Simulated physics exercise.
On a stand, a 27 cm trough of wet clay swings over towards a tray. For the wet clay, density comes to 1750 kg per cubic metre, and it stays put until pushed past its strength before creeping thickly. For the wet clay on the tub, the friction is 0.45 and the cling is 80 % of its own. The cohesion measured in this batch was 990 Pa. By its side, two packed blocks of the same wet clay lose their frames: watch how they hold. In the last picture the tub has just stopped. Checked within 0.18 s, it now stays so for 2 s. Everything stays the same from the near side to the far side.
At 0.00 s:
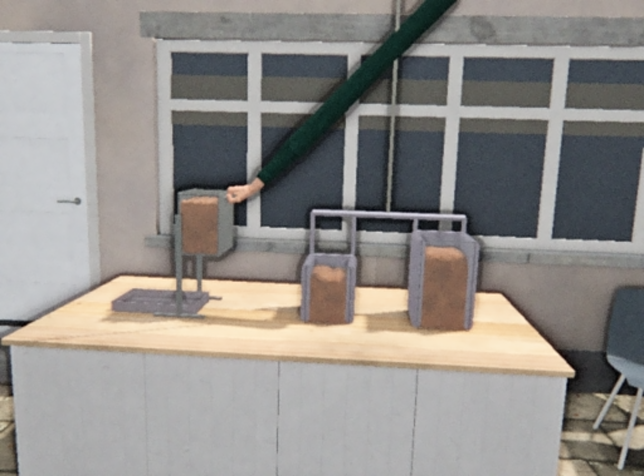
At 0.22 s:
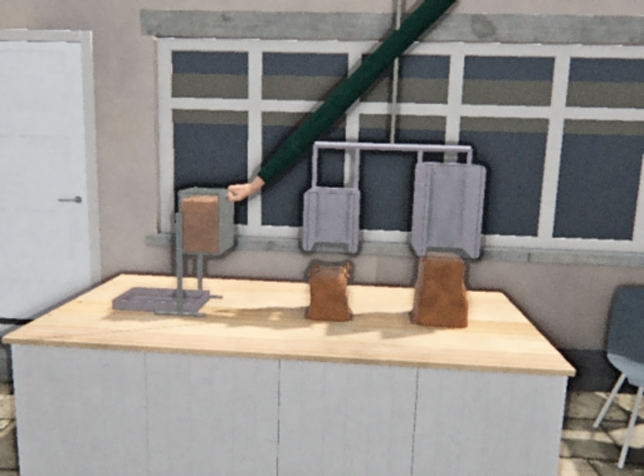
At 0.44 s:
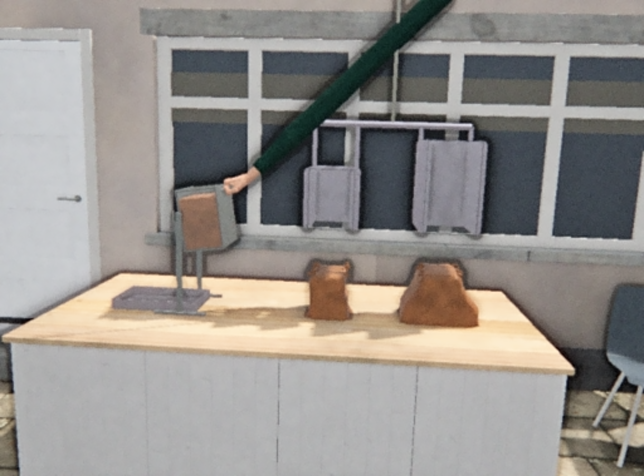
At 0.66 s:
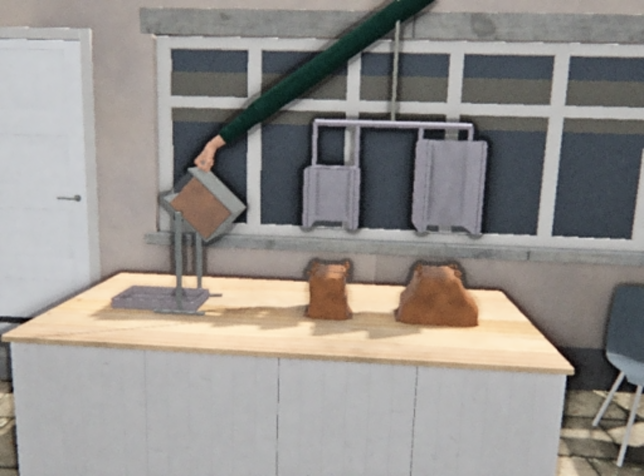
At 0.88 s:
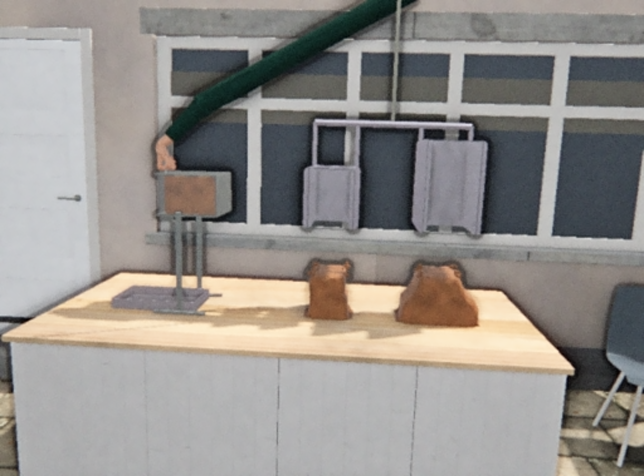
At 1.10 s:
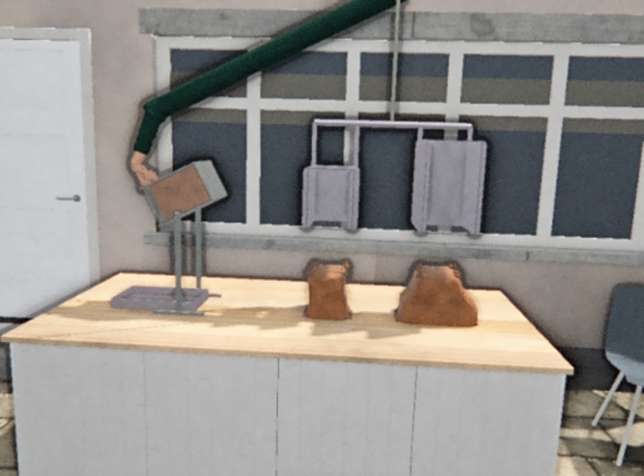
Moulds lift off two clay blocks, the right slumps, and a hand rotates a tub leftward.
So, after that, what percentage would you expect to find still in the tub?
I would expect about 100 % still in the tub.
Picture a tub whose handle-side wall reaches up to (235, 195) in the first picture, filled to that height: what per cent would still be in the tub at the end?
12 %, roughly.
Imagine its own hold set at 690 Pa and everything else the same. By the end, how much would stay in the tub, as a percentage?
I'd guess around 30 in a hundred.
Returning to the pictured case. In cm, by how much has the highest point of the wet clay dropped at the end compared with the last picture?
About 0 cm.
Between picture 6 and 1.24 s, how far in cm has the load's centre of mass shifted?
Roughly 0 cm.
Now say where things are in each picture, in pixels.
The first picture shows handle-side rim at (218, 195), tilt 0 degrees; top of the wet clay at (211, 203); blocks stand 22 cm, 34 cm (left to right).
The second picture shows handle-side rim at (218, 194), tilt 0 degrees; top of the wet clay at (211, 201); blocks stand 22 cm, 31 cm (left to right).
The third picture shows handle-side rim at (214, 187), tilt 8 degrees; top of the wet clay at (211, 196); blocks stand 22 cm, 24 cm (left to right).
The fourth picture shows handle-side rim at (188, 170), tilt 47 degrees; top of the wet clay at (194, 179); blocks stand 22 cm, 23 cm (left to right).
The fifth picture shows handle-side rim at (156, 176), tilt 91 degrees; top of the wet clay at (209, 178); blocks stand 22 cm, 23 cm (left to right).
The sixth picture shows handle-side rim at (141, 190), tilt 117 degrees; top of the wet clay at (191, 167); blocks stand 22 cm, 23 cm (left to right).
After 1.24 s, the tub is at 117 degrees and holds 100 %.
After 1.41 s, the tub is at 117 degrees and holds 100 %.
After 1.58 s, the tub is at 117 degrees and holds 100 %.
After 1.75 s, the tub is at 117 degrees and holds 100 %.
After 3.10 s, at the end, the tub is at 117 degrees and holds 100 %.
